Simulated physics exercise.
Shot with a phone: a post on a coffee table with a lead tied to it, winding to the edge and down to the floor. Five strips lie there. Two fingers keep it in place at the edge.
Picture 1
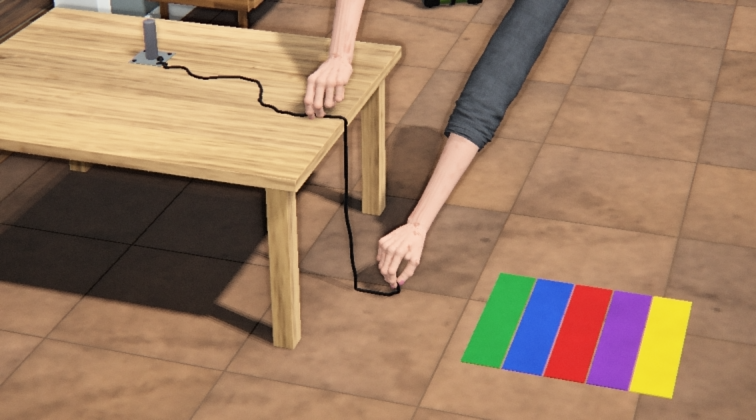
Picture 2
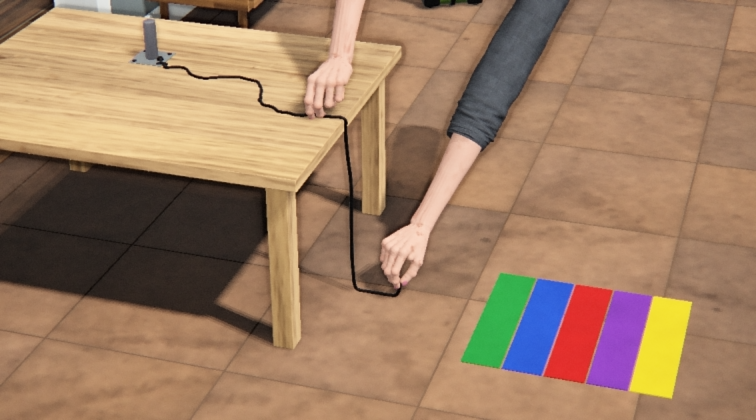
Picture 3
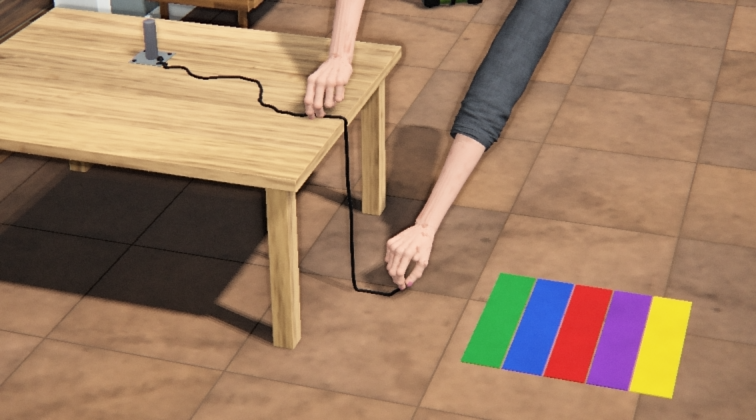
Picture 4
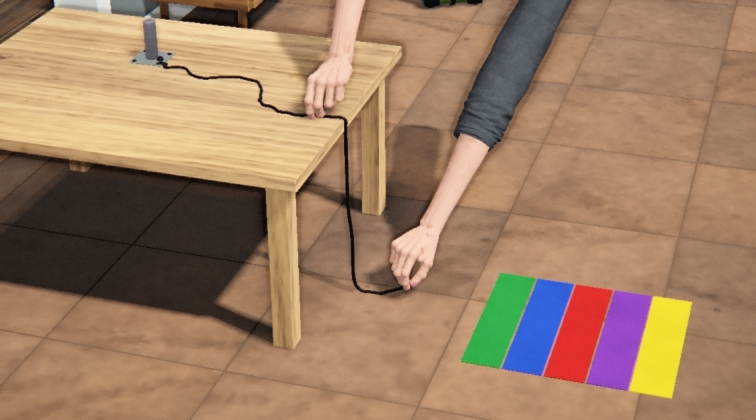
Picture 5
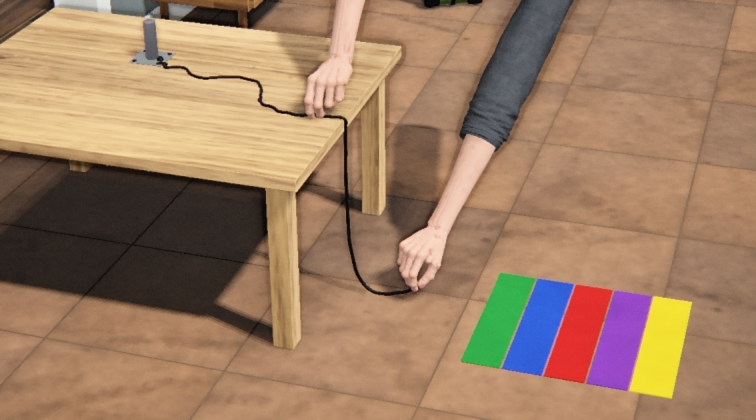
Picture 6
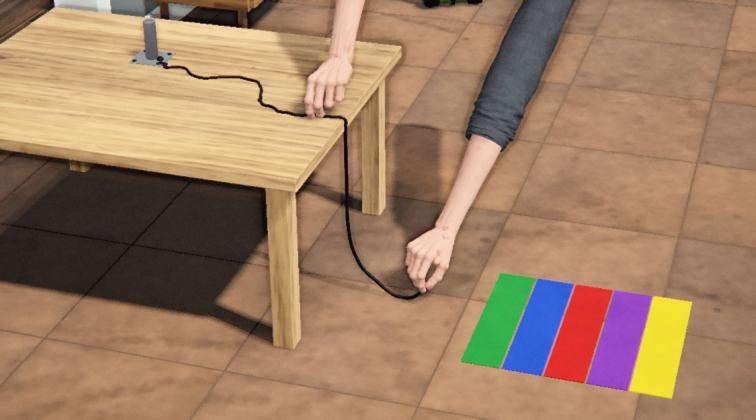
A hand near the floor drew the end of a black cord slightly right, toward the coloured strips, rounding its lower bend, while another hand pinned the cord at the wooden table's edge.
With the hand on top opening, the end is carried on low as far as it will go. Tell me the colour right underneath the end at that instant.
Right underneath is red.
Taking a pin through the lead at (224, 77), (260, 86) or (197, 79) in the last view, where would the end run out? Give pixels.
(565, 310); (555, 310); (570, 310).
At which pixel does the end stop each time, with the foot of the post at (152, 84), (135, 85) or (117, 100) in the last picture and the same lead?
(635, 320), (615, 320) and (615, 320), roughly.
A little later, end near (509, 301); over green.
Next, end near (558, 309); over blue.
When it is tight, end near (587, 314); over red. The red one.
